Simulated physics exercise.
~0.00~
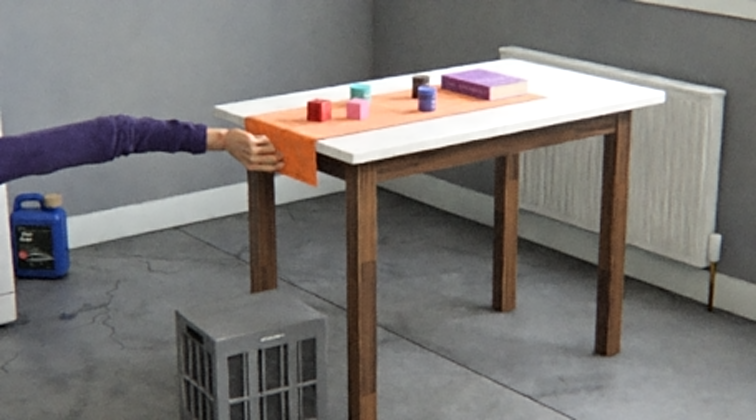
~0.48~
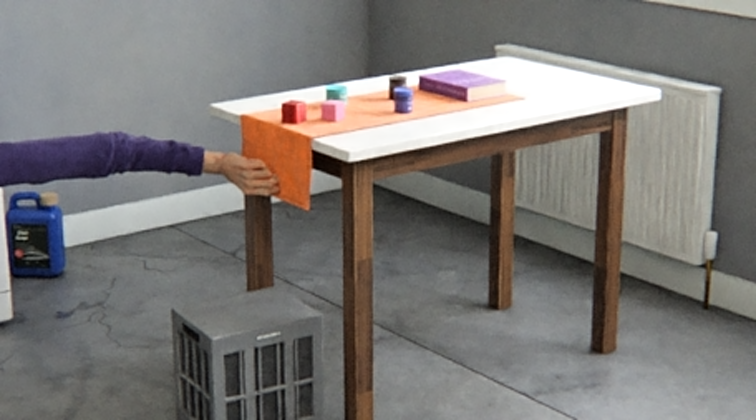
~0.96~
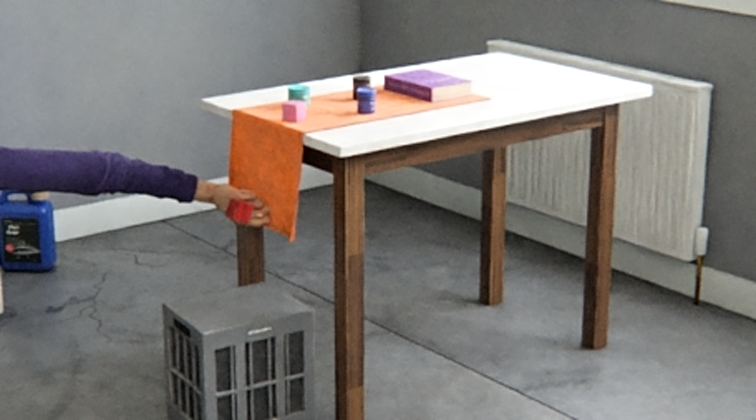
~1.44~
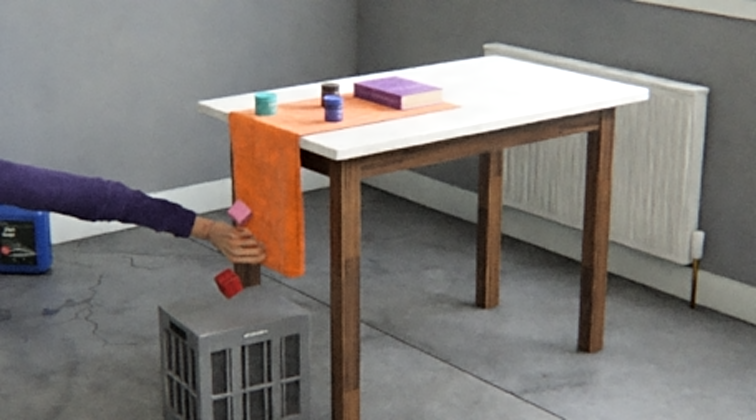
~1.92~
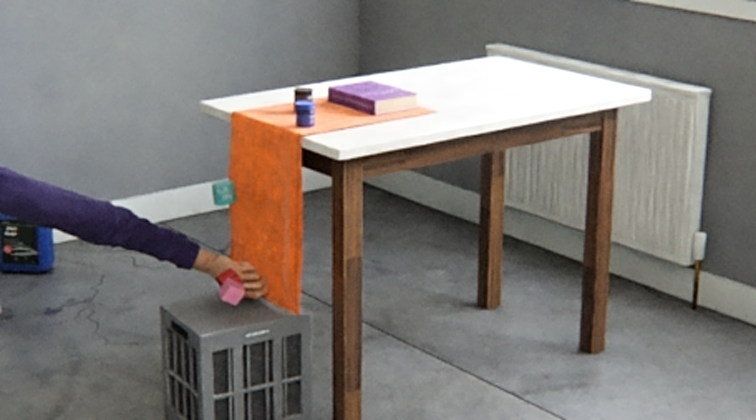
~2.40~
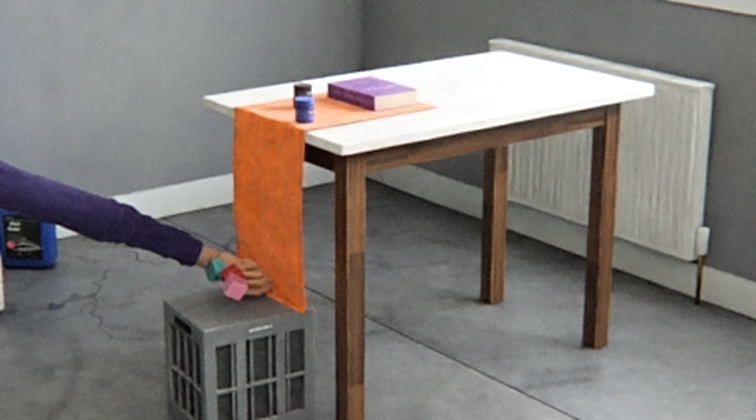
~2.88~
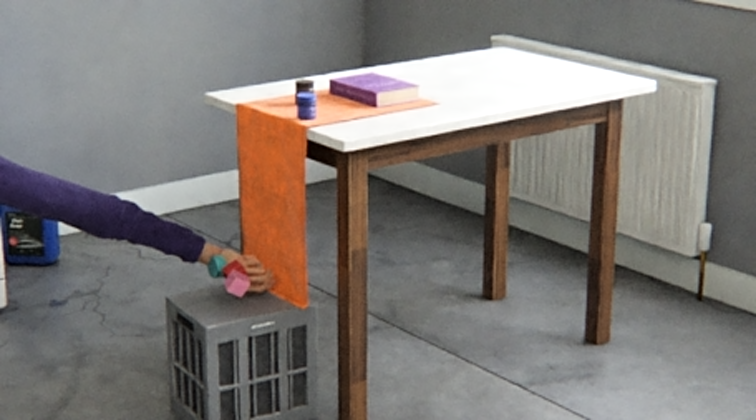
A hand in a purple sleeve pulled an orange cloth down over the left end of a white table, and a red block, a pink block and a turquoise pot dropped off, ending by the hand above the grey crate while two small pots and a purple book stayed up.
